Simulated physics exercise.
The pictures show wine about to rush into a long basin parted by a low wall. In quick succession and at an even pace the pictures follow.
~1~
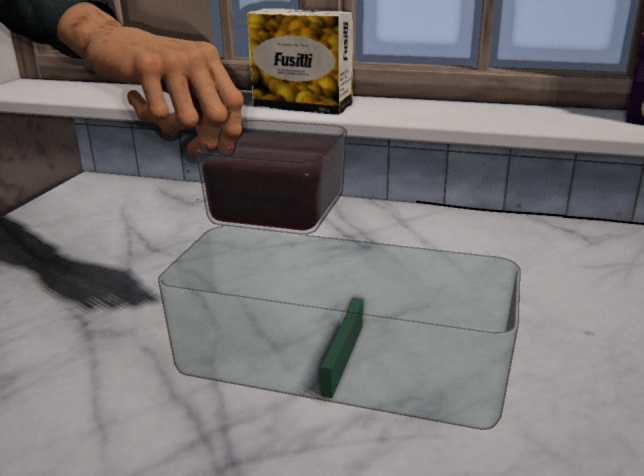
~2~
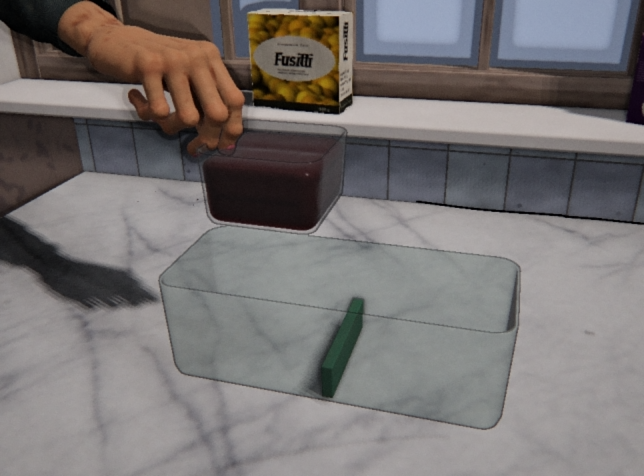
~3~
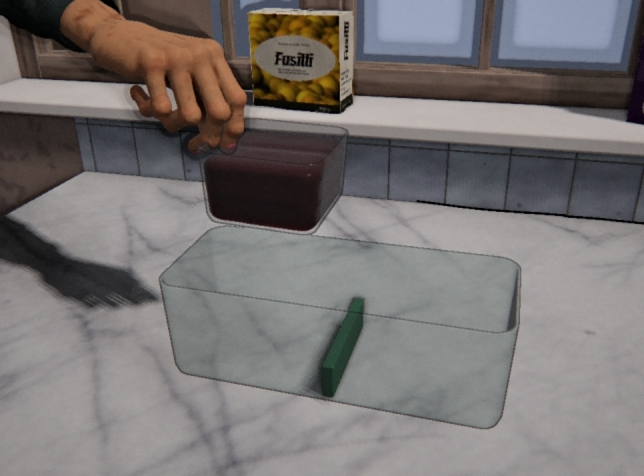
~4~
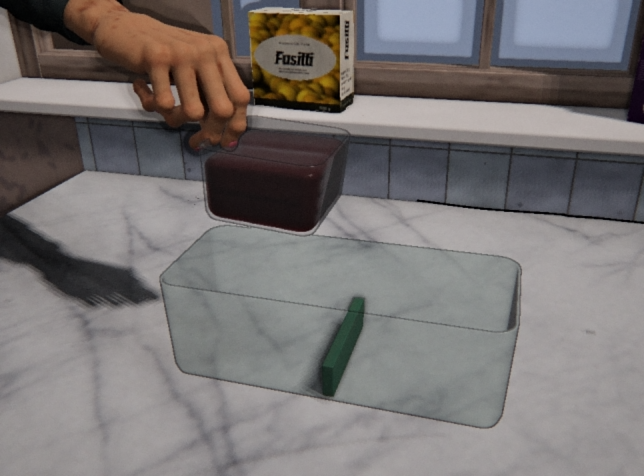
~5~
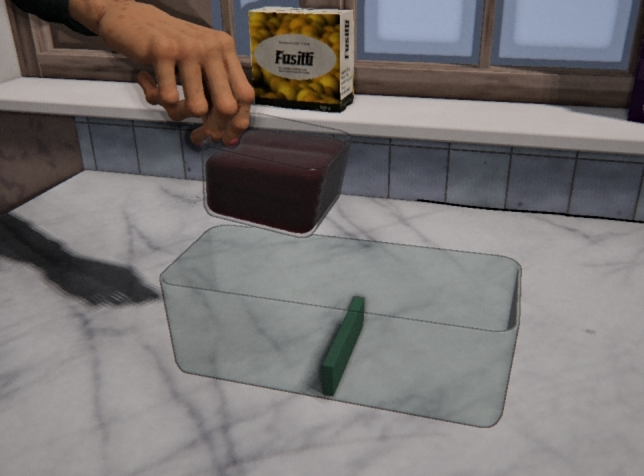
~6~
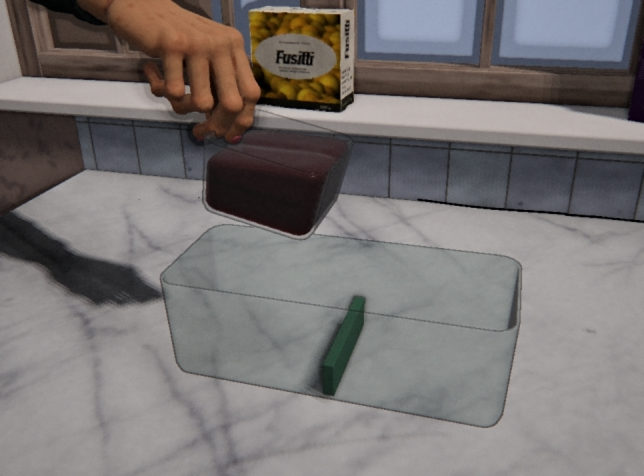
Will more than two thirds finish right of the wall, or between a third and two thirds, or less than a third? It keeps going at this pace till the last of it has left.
Right of the wall there will be more than two thirds.
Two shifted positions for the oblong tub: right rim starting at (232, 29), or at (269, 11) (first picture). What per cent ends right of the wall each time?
Estimate: 35 per cent, then 65 per cent.
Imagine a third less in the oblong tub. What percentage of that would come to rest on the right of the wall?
Roughly 80 in a hundred.
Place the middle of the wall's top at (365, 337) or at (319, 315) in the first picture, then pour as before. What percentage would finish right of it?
It works out to around 70 per cent for the first and around 95 per cent for the second.
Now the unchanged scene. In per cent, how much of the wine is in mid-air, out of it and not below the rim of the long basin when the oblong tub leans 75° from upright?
Somewhere around 30 per cent of it.
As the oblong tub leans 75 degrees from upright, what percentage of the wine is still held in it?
Looks like roughly 45 percent is still held.
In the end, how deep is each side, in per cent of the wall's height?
Levels: Left around 20 per cent, right around 70 per cent.
A moment on, the oblong tub is tipped on its side and 47 per cent is still to pour, 0 is left of the wall and 23 right of it.
Next, the oblong tub is tipped right over and 5 per cent is still to pour, 13 is left of the wall and 77 right of it.
Then the oblong tub is tipped right over and 0 per cent is still to pour, 19 is left of the wall and 81 right of it.
Later the oblong tub is tipped right over and 0 per cent is still to pour, 20 is left of the wall and 80 right of it.
At rest 20 per cent lies left of the wall, 80 right of it and 0 outside.
